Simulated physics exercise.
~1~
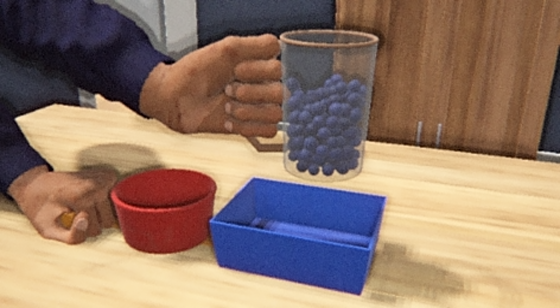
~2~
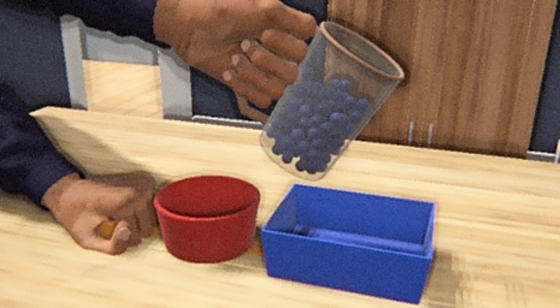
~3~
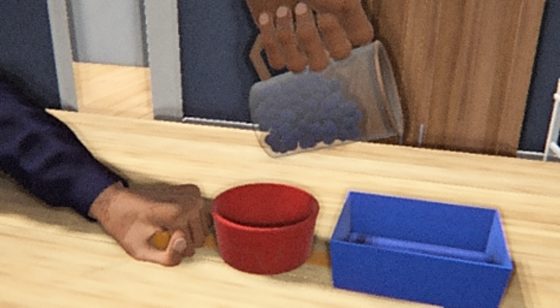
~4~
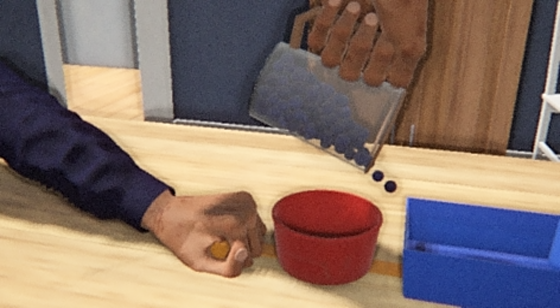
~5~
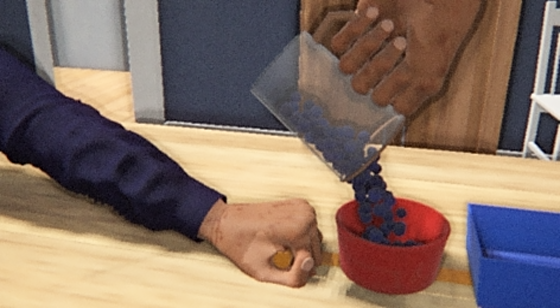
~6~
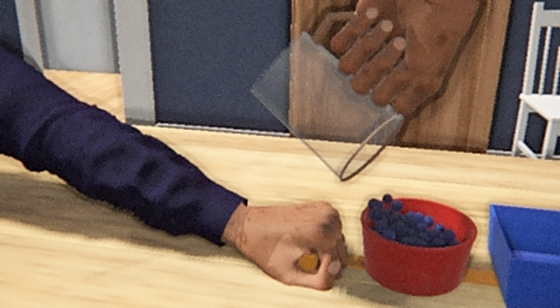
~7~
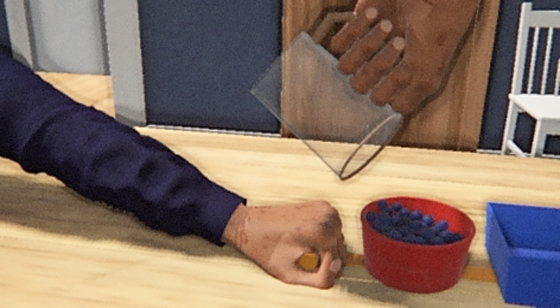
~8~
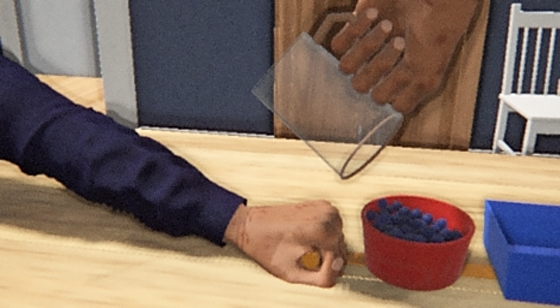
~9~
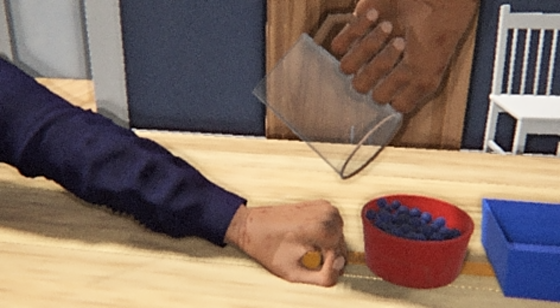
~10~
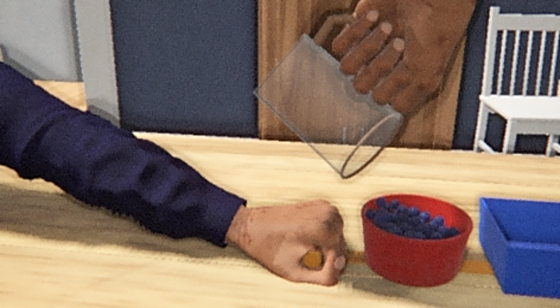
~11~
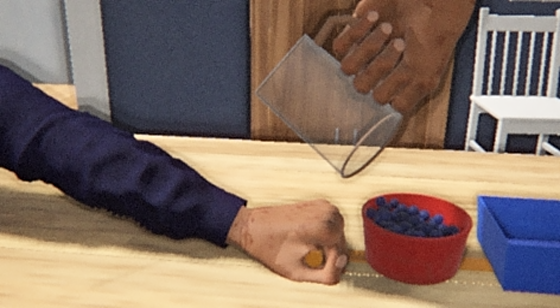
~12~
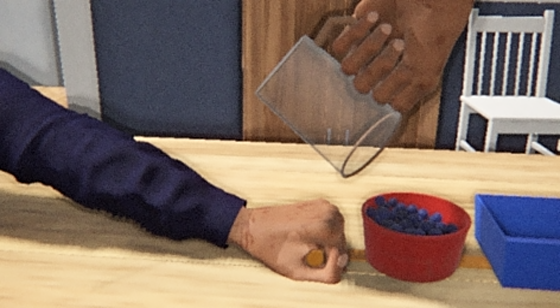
A hand tipped a clear cup of blueberries while the joined red dish and blue tin slid right across the table, and the berries poured into the red dish, where they all settled, leaving the cup empty and the blue tin unfilled.
